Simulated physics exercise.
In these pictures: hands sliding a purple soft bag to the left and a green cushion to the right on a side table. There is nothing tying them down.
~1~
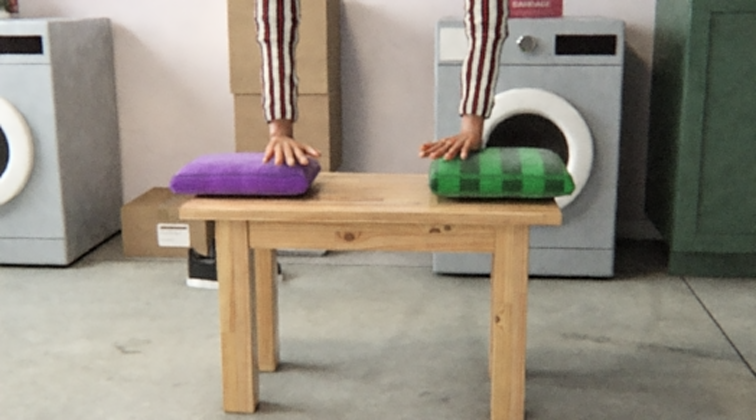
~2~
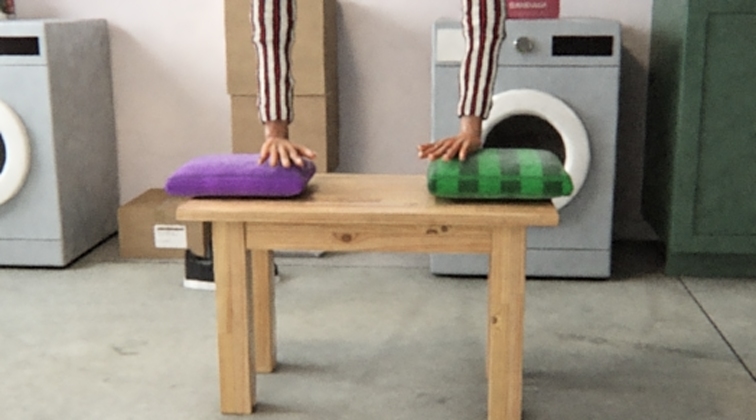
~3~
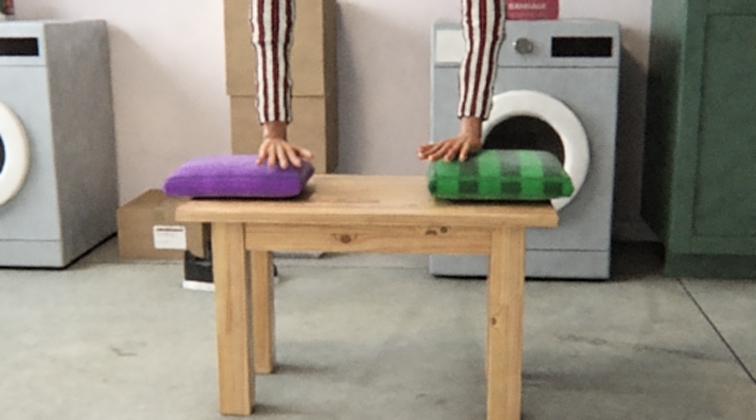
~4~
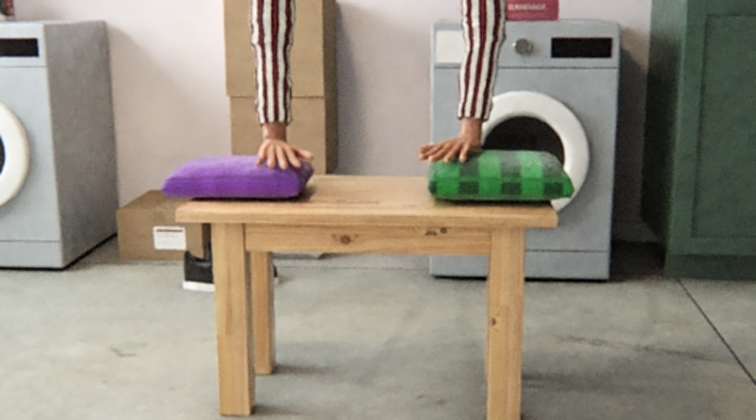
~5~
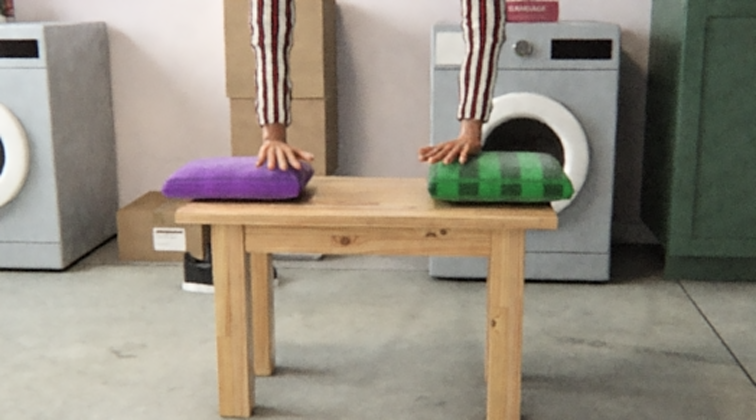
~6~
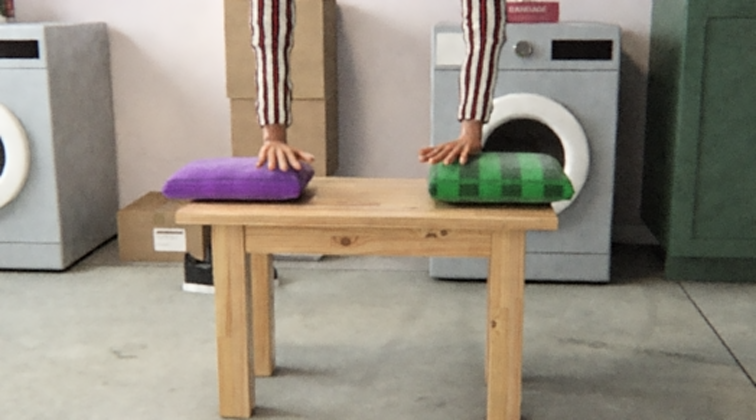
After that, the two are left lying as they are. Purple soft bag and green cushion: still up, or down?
Purple soft bag - still up, green cushion - still up.
Then, 0.26 s past the final frame, soft bag unmoved; cushion unmoved.
When it is over, soft bag unmoved; cushion unmoved. The purple soft bag remains on top and the green cushion holds its place.
